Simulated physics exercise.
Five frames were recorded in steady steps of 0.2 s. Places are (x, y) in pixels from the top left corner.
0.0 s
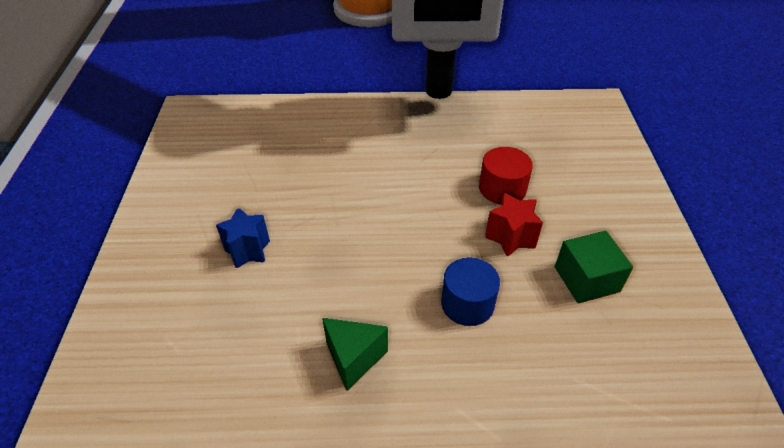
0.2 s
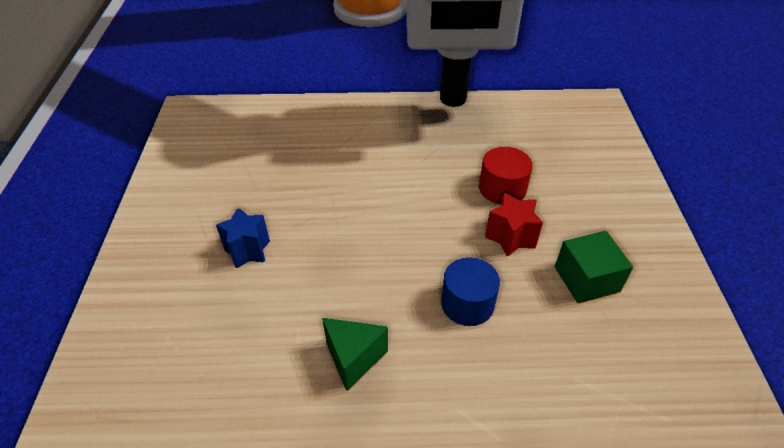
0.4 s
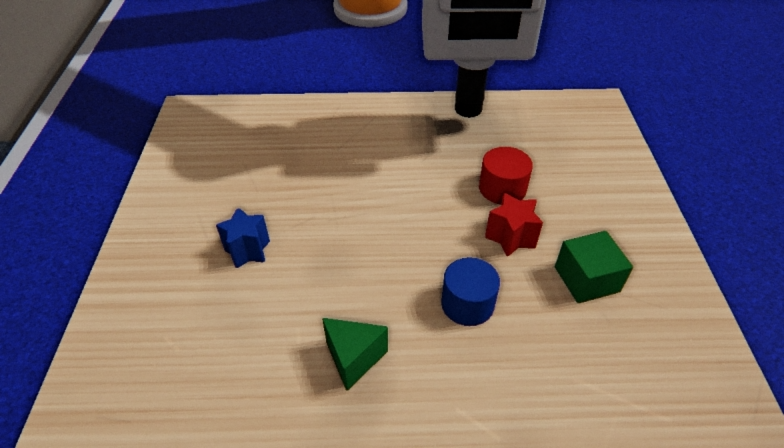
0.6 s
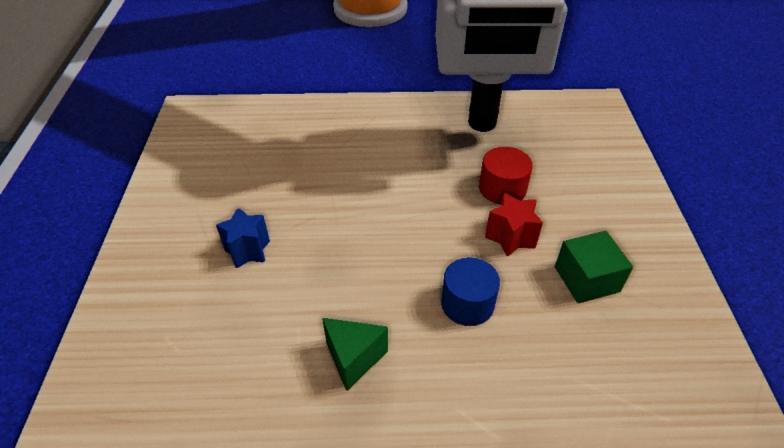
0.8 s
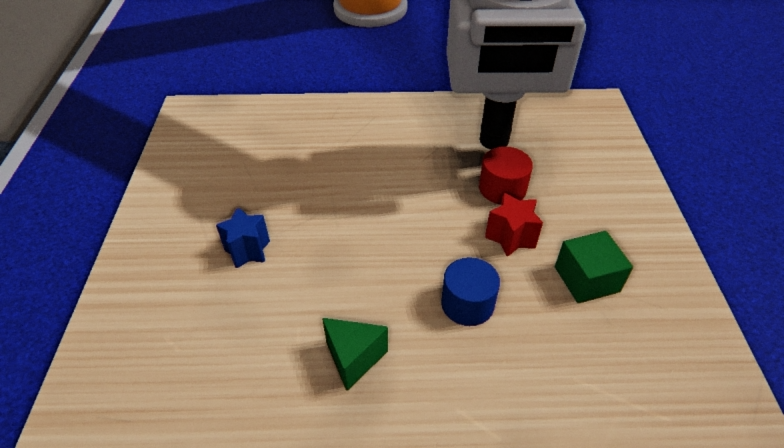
Robotic arm with a black rod moving forward and slightly right over a wooden board toward a red cylinder, coloured blocks staying still.
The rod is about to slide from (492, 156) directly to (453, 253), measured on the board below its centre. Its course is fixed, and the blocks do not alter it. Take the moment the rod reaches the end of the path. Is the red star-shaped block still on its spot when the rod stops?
No, it doesn't check out.
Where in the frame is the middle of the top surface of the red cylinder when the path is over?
Pixel (518, 190).
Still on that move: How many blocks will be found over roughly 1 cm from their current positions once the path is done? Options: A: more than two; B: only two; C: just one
Answer: B.
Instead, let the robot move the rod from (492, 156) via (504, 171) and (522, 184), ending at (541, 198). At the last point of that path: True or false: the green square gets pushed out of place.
This is false.
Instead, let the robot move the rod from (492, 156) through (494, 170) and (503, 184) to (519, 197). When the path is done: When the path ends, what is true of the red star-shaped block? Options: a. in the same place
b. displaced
Option b.
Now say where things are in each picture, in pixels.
In the first frame, rod tip (439, 92); block tops, blue cylinder (472, 278); red cylinder (508, 162); red star-shaped block (517, 211).
In the second frame, rod (453, 100); blocks unchanged.
In the third frame, rod (468, 110); blocks unchanged.
In the fourth frame, rod (482, 124); blocks unchanged.
In the fifth frame, rod (494, 142); blue cylinder (472, 278); red cylinder (508, 162); red star-shaped block (517, 211).
The first path, step by step. One third of the way, rod (482, 171); red cylinder (513, 181); red star-shaped block (519, 215).
Two thirds of the way, rod (469, 203); red cylinder (518, 190); red star-shaped block (522, 222), turned 15° anticlockwise.
At the end, rod (455, 239); blue cylinder in place; red cylinder (518, 190); red star-shaped block (522, 222), turned 15° anticlockwise.
